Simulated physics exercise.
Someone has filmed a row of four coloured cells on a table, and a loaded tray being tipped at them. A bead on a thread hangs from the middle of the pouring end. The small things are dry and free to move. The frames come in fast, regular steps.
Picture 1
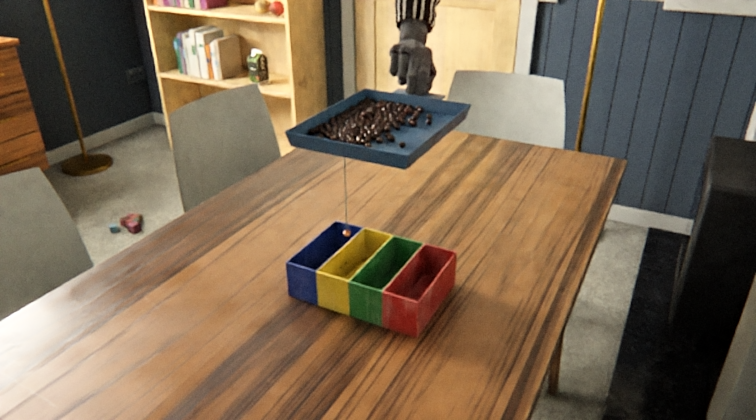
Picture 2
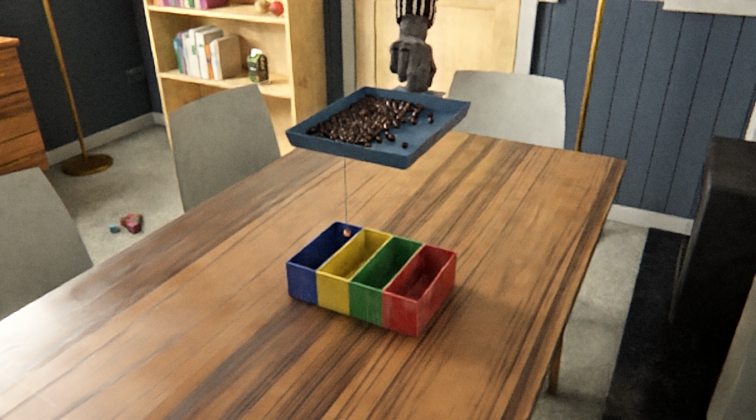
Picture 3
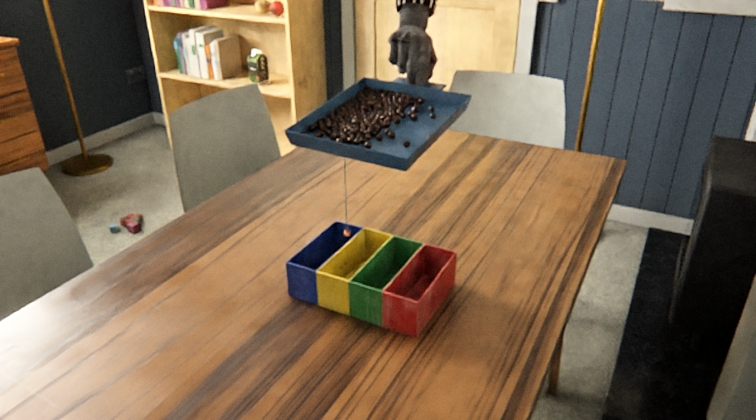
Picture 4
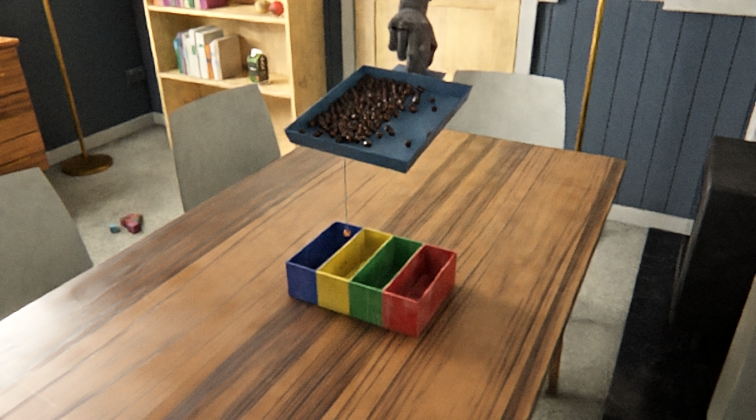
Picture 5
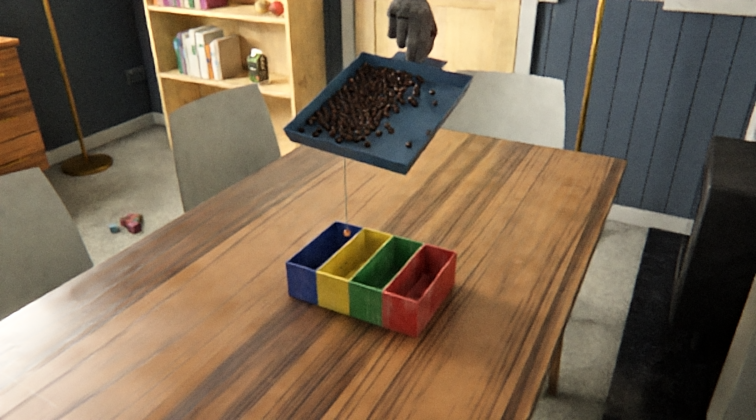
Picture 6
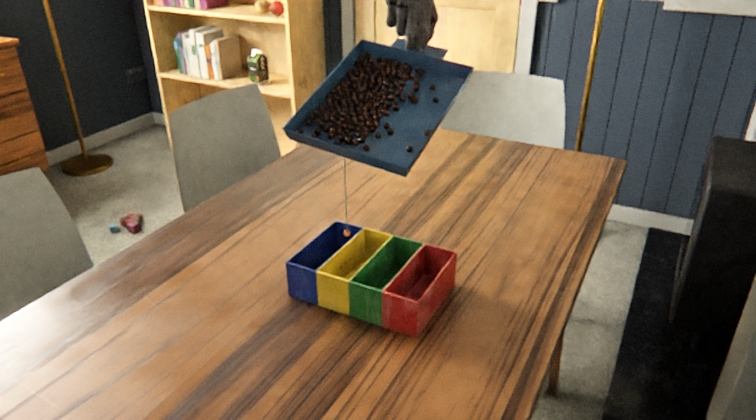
The clip shows a dark hand holding a blue tray of small dark brown balls above blue, yellow, green and red cells on a wooden table, then tilting it steadily toward the viewer, right corner lowest, as the balls shift.
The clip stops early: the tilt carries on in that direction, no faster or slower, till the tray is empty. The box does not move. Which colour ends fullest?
Most goes to the green cell.
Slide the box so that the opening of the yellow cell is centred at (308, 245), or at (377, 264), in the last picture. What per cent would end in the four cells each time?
Near 30 % and 100 %.
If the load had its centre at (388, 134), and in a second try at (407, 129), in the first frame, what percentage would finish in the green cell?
Roughly 50 per cent, and 50 per cent.
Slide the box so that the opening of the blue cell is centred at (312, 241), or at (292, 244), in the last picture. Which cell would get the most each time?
One: The red one. Two: Red.
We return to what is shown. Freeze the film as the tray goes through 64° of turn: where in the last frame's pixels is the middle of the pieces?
Around (375, 157).
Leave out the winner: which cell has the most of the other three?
Second comes the red one.
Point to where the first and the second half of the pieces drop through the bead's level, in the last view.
Early half (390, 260), late half (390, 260).
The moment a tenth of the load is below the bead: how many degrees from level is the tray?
Around 70° of tilt.
Just after the last frame, tray tipped steeply; the larger part on the tray; just a few in the green cell; just a few in the red cell; about a tenth falling or outside the box.
A moment on, tray tipped past a quarter turn; about a tenth on the tray; roughly a third in the green cell; roughly a quarter in the red cell; about a tenth in the yellow cell; just a few in the blue cell; roughly a quarter falling or outside the box.
Further on, tray tipped past a quarter turn; roughly half in the green cell; roughly a quarter in the red cell; roughly a quarter in the yellow cell; just a few in the blue cell; about a tenth falling or outside the box.
When it is over, tray tipped past a quarter turn; roughly half in the green cell; roughly a quarter in the red cell; roughly a quarter in the yellow cell; just a few in the blue cell; about a tenth outside the box.
